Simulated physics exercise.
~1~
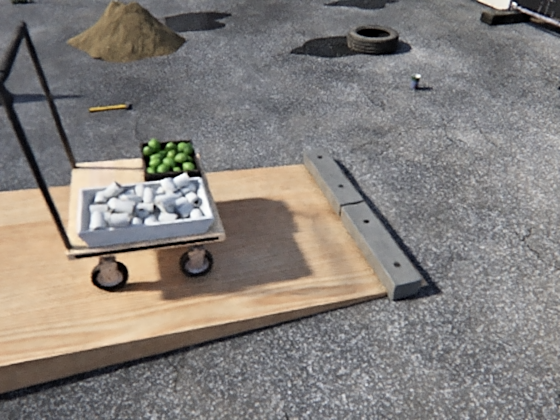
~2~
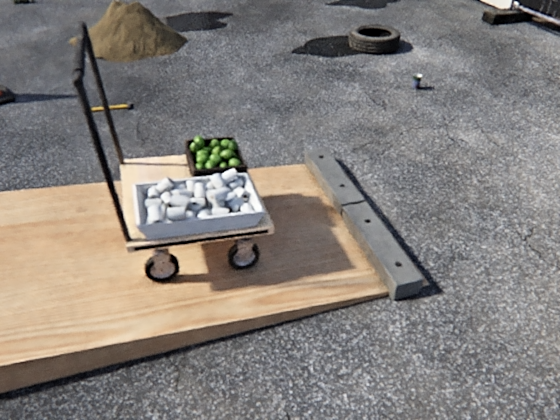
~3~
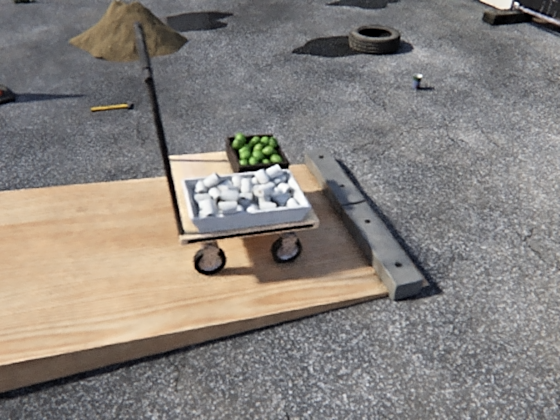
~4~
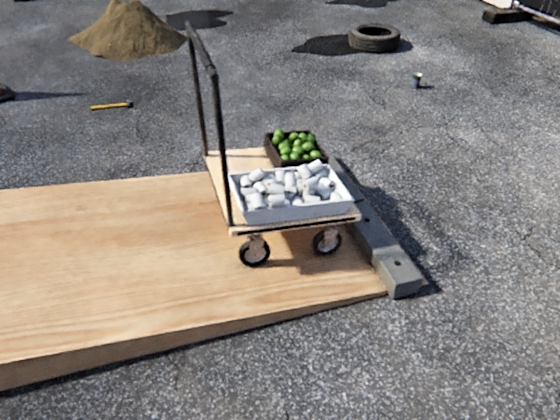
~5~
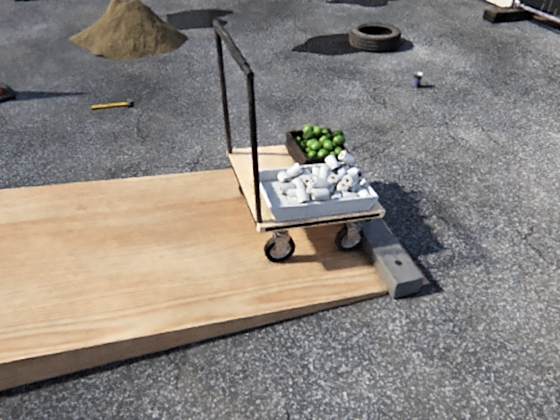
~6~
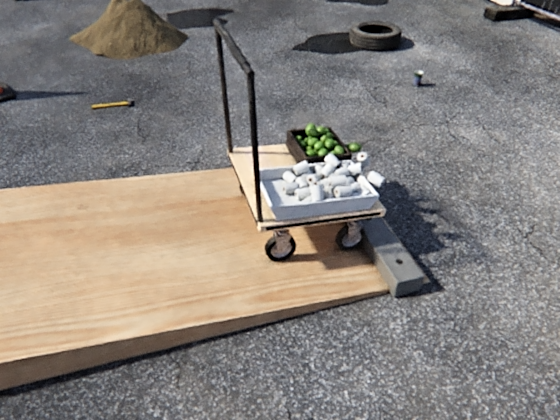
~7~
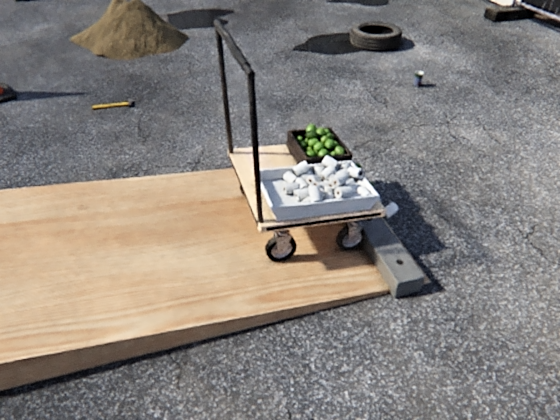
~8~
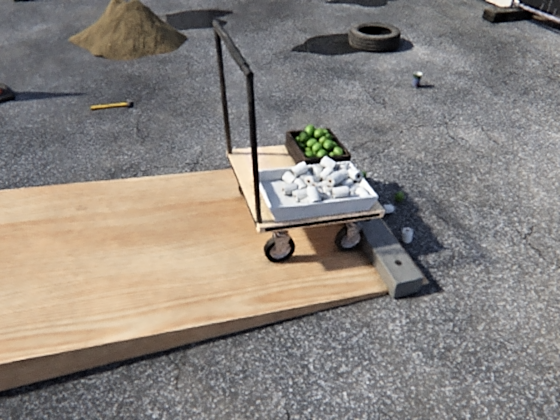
On a paved yard, a trolley carrying a black tub of limes and a white tub of paper rolls rolled right down a wooden ramp and stopped against a kerb, where the loads slid forward and a few pieces spilled over onto the ground beyond.
